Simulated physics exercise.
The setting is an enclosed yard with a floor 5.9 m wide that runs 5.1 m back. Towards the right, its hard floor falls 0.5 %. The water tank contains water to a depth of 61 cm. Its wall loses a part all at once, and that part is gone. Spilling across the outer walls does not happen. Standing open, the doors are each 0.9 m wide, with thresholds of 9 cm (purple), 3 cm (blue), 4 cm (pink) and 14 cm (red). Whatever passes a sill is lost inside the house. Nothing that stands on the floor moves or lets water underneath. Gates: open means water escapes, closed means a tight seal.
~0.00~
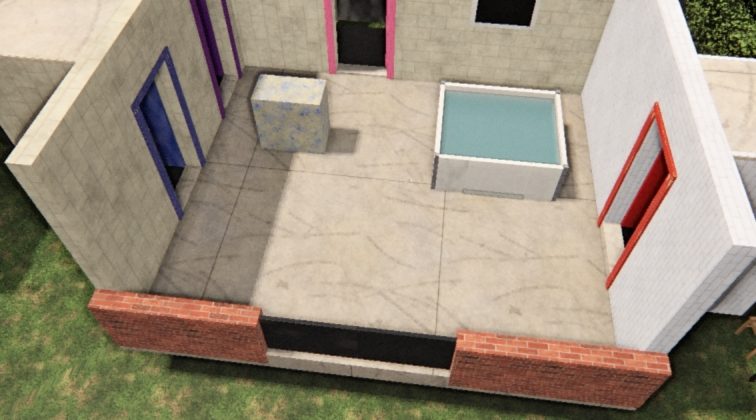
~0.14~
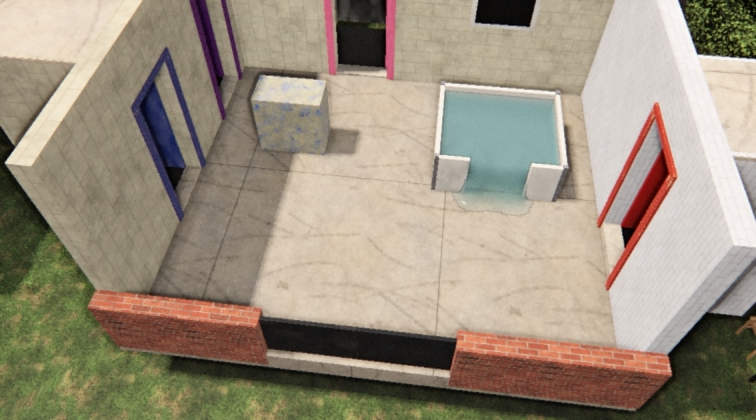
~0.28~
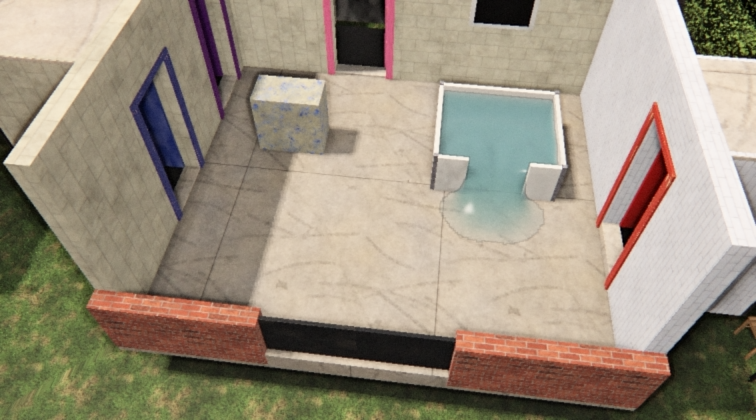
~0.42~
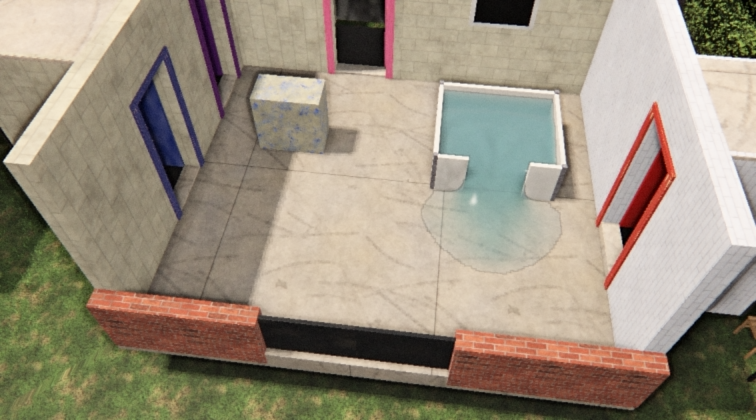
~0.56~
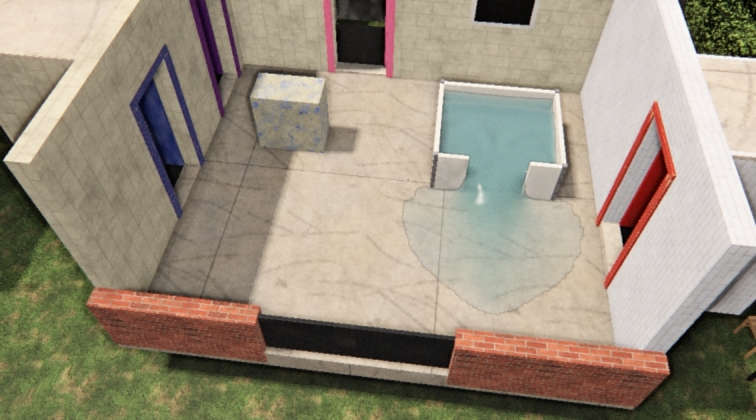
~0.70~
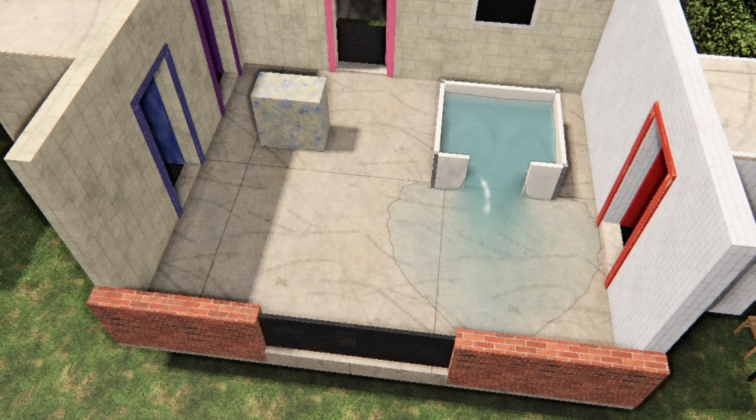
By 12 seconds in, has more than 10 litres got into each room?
In the end the purple door will most likely respect the limit; the blue door will most likely bust the limit; the pink door will most likely respect the limit; the red door will most likely respect the limit.
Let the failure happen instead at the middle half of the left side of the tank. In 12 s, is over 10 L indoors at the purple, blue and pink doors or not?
Purple exceeds; blue exceeds; pink exceeds.
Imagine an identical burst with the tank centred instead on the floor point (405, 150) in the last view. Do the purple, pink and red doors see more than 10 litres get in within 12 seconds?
Measured against that limit, purple comes out short of it, pink beyond it and red short of it.
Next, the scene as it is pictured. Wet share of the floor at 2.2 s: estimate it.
About 35 per cent.
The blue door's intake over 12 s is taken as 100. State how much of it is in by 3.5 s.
Roughly 0 percent is in by then.
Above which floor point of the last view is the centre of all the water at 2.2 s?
Its balance point sits around (485, 222).
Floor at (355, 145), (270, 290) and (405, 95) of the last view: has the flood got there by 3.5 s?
Point 1: Unreached; point 2: Reached; point 3: Unreached.
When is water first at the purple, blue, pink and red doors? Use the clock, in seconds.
Purple = 5.0 s, blue = 3.6 s, pink = 7.0 s, red = 0.9 s.
After 1.4 s water covers 25 % of the floor and is deepest (30 cm) near (488, 199); purple door not reached, blue door not reached, pink door not reached, red door 6 cm at the sill, 0 L in.
After 2.2 s water covers 35 % of the floor and is deepest (30 cm) near (531, 366); purple door not reached, blue door not reached, pink door not reached, red door 6 cm at the sill, 0 L in.
After 3.5 s water covers 45 % of the floor and is deepest (19 cm) near (528, 276); purple door not reached, blue door not reached, pink door not reached, red door 13 cm at the sill, 0 L in.
After 7.0 s water covers 80 % of the floor and is deepest (13 cm) near (242, 71); purple door 4 cm at the sill, 0 L in, blue door 6 cm at the sill, 20 L in, pink door not reached, red door 9 cm at the sill, 1 L in.
After 12.0 s water covers 95 % of the floor and is deepest (9 cm) near (500, 95); purple door 6 cm at the sill, 0 L in, blue door 5 cm at the sill, 40 L in, pink door 5 cm at the sill, 2 L in, red door 5 cm at the sill, 1 L in.
